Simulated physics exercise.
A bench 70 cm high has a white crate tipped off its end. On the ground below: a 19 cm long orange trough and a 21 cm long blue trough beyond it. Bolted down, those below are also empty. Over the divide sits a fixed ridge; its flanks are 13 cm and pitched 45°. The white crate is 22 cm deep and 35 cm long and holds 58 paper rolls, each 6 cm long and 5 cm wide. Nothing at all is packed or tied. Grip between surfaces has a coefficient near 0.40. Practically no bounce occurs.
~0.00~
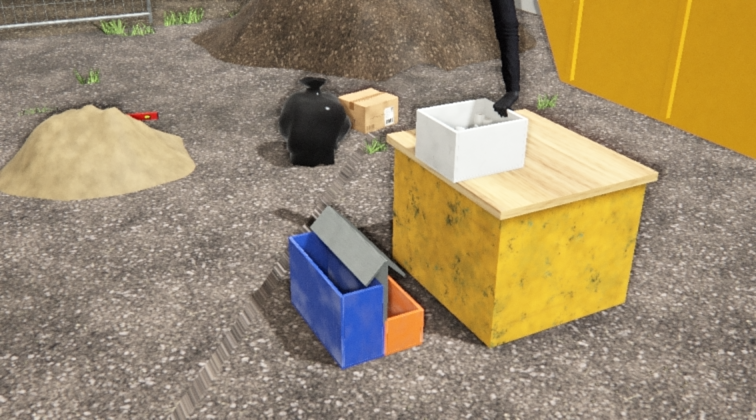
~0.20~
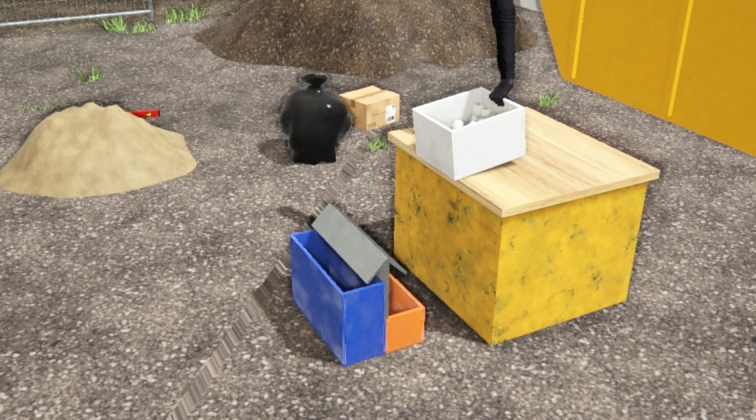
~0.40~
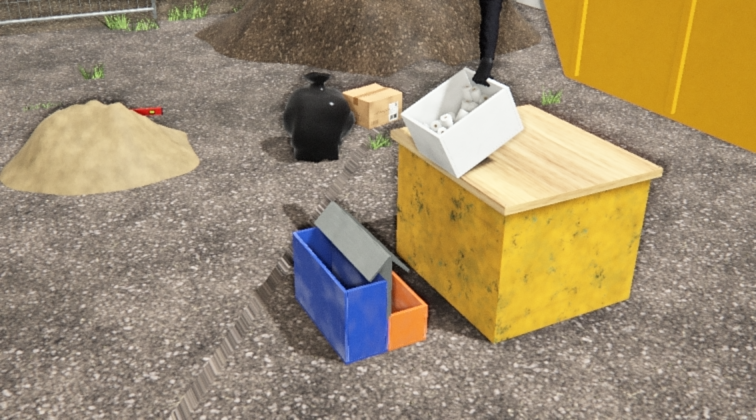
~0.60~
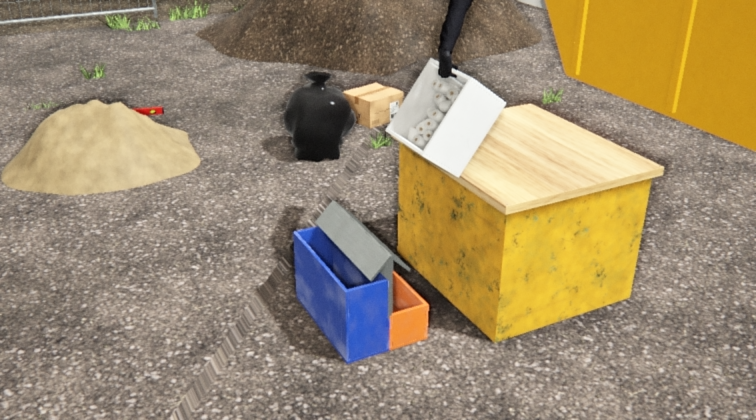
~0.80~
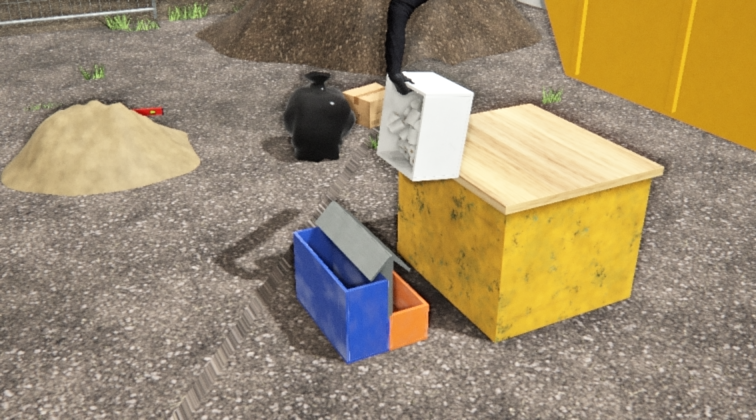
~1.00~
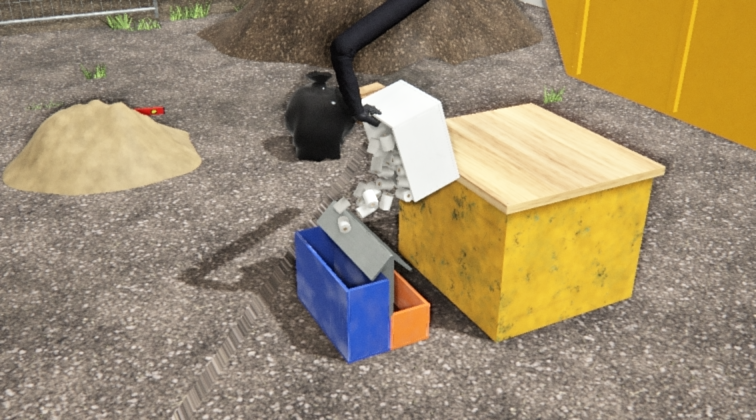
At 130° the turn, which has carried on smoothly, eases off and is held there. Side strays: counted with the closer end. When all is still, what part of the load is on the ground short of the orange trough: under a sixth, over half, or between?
It will be a majority.
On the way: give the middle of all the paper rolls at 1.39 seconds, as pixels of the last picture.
The middle of the load sits near (391, 240).
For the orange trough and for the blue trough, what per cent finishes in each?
My estimate is some 10 per cent, then some 25 per cent.
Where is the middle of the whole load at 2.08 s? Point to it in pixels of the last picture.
The middle lies near (420, 298).
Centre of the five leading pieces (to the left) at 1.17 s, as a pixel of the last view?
Roughly at (337, 293).
After 1.17 s, tilt 123°; 32 still in the white crate, 5 in the blue trough and 21 in the air.
After 1.39 s, tilt 130°; 6 still in the white crate, 12 in the blue trough, 3 on the ground short of the orange trough, 1 on the ground beyond the blue trough and 36 in the air.
After 1.69 s, tilt 130°; 5 in the orange trough, 15 in the blue trough, 24 on the ground short of the orange trough, 2 on the ground beyond the blue trough and 12 in the air.
When it is over (at 2.08 s), 6 in the orange trough, 15 in the blue trough, 35 on the ground short of the orange trough and 2 on the ground beyond the blue trough. Asked share, 35 of 58, 60 per cent.
